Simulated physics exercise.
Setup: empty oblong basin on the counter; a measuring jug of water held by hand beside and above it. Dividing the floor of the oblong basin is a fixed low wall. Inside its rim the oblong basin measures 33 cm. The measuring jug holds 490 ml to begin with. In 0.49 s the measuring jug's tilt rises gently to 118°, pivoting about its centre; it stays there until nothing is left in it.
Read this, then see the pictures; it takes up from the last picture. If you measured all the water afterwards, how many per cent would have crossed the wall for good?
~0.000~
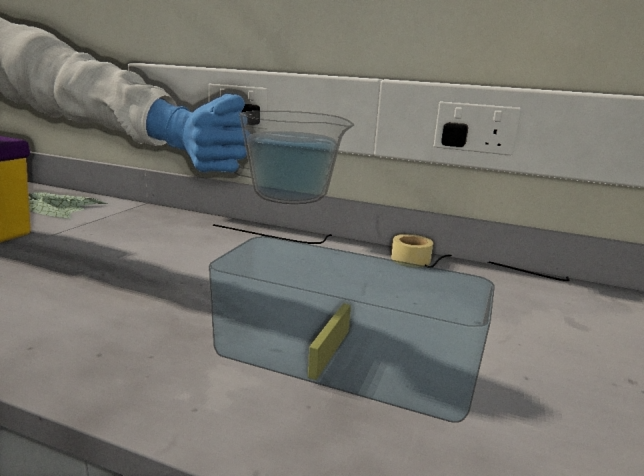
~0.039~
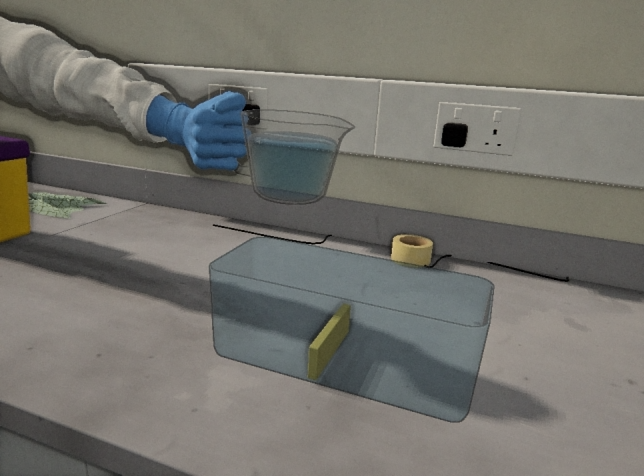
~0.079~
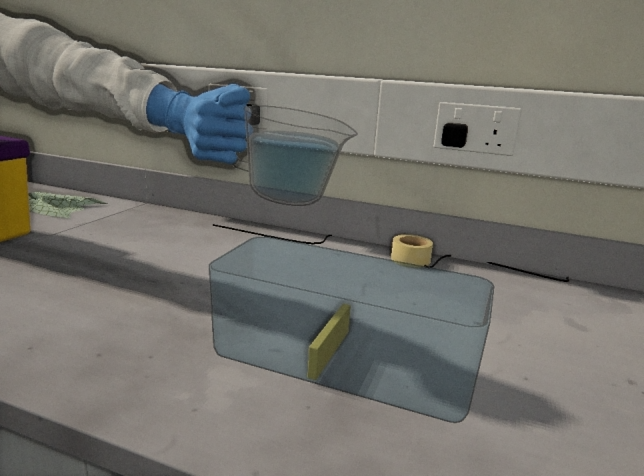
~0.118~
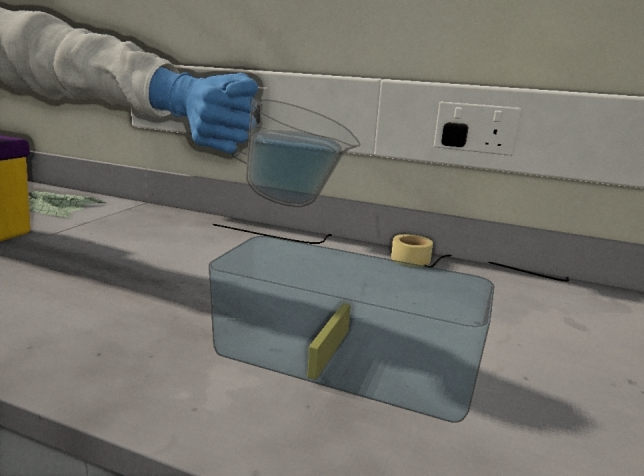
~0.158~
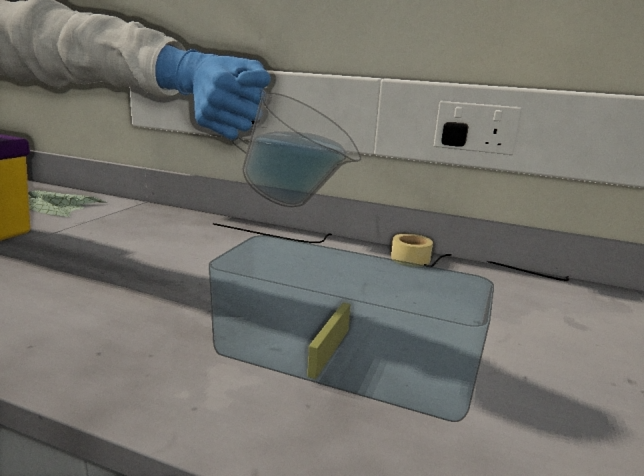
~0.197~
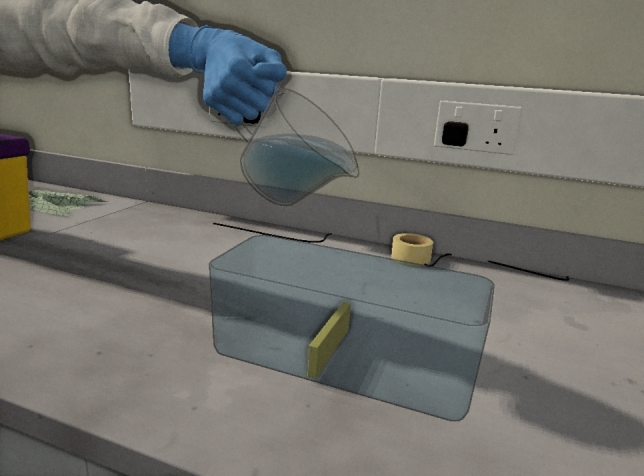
Around 84 per cent would have crossed.
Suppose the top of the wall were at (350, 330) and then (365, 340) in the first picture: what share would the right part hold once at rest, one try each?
I'd say 55 percent on the first go, 35 percent on the next.
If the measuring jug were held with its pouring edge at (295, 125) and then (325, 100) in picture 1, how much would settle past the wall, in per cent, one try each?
Some 15 and 50 per cent, in that order.
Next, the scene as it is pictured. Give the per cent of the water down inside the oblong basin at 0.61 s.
The share is close to 94 percent.
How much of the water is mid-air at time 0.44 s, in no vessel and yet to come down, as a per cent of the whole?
Near 32 per cent of it all.
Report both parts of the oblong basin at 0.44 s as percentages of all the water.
0 on the left, 44 on the right, roughly.
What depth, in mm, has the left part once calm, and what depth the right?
About 4 mm left, about 18 mm right.
Then, 0.44 s in, the tilt is 114° and 23 per cent is still to pour, 0 is left of the wall and 45 right of it.
Then, 0.61 s in, the tilt is 118° and 0 per cent is still to pour, 11 is left of the wall and 83 right of it.
Then, 0.79 s in, the tilt is 118° and 0 per cent is still to pour, 12 is left of the wall and 84 right of it.
Then, 0.99 s in, the tilt is 118° and 0 per cent is still to pour, 13 is left of the wall and 84 right of it.
Finally, 13 per cent lies left of the wall, 84 right of it and 3 outside.
